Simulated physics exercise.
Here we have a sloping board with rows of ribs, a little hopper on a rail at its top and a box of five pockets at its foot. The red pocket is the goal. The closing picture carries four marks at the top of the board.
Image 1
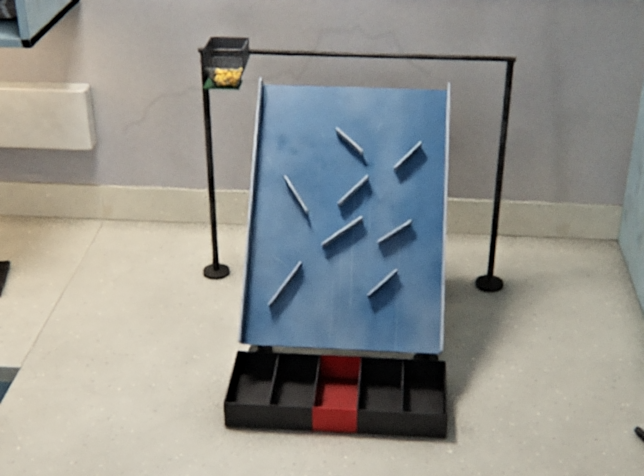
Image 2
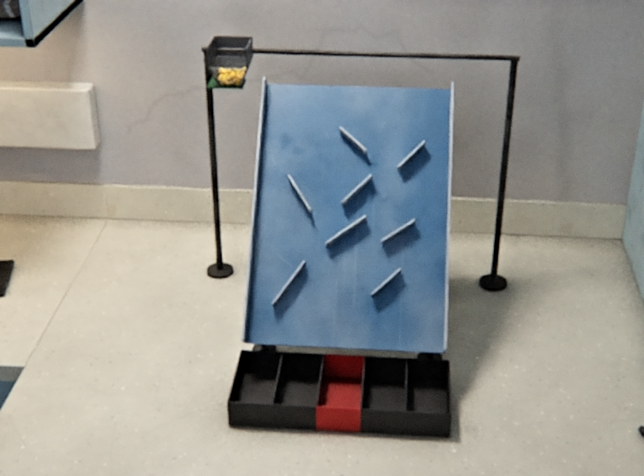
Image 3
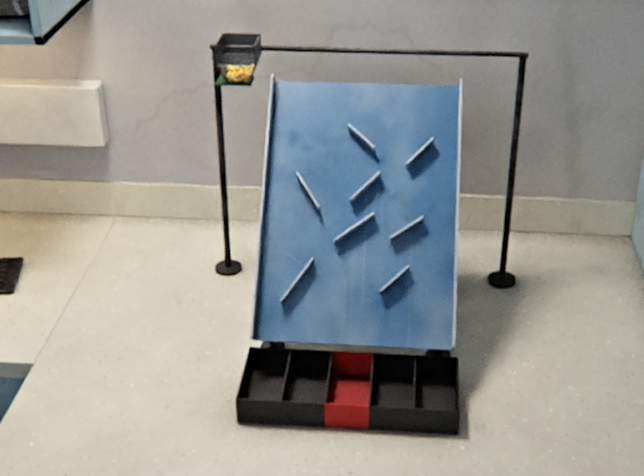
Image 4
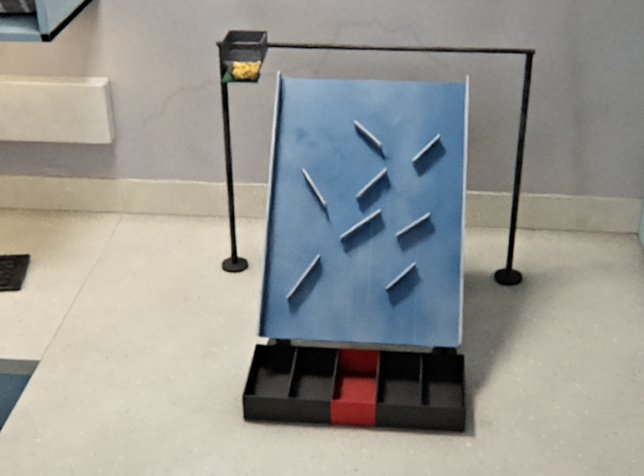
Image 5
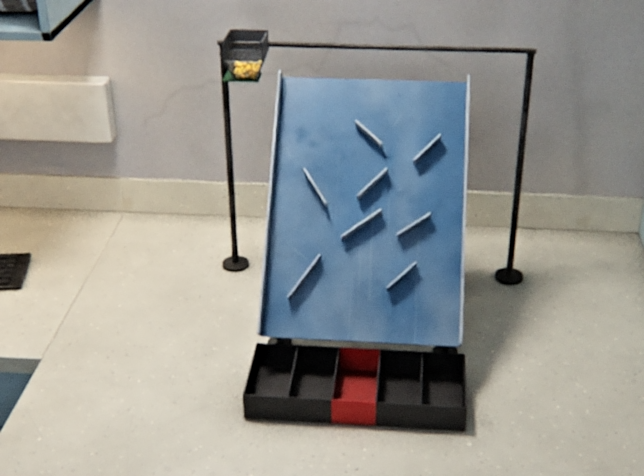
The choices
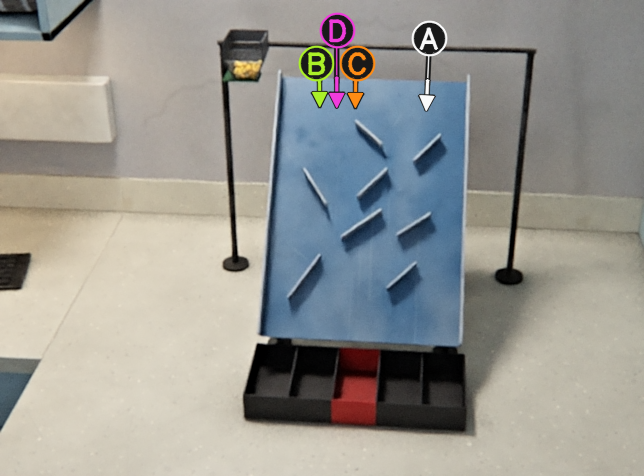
On a pale floor against a wall, a blue sloping board with ribs stood above five pockets, a small hopper of yellow bits at its upper left; only the view shifted slightly.
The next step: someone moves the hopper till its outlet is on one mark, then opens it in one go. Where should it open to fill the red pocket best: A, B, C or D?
The answer is mark A.
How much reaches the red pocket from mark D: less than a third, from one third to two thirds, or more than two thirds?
It is less than a third.
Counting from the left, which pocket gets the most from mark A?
The third.
On the marked copy, mark A meets the board at (426, 104); mark B meets the board at (319, 101); mark C meets the board at (355, 102); mark D meets the board at (336, 102).
If A is chosen, roughly half in the red pocket, roughly a third in other pockets, about a tenth outside the box.
If B is chosen, about a tenth in the red pocket, the larger part in other pockets, about a tenth held on the board.
If C is chosen, roughly a quarter in the red pocket, roughly two thirds in other pockets, about a tenth held on the board.
If D is chosen, about a tenth in the red pocket, the larger part in other pockets, about a tenth held on the board, just a few outside the box.
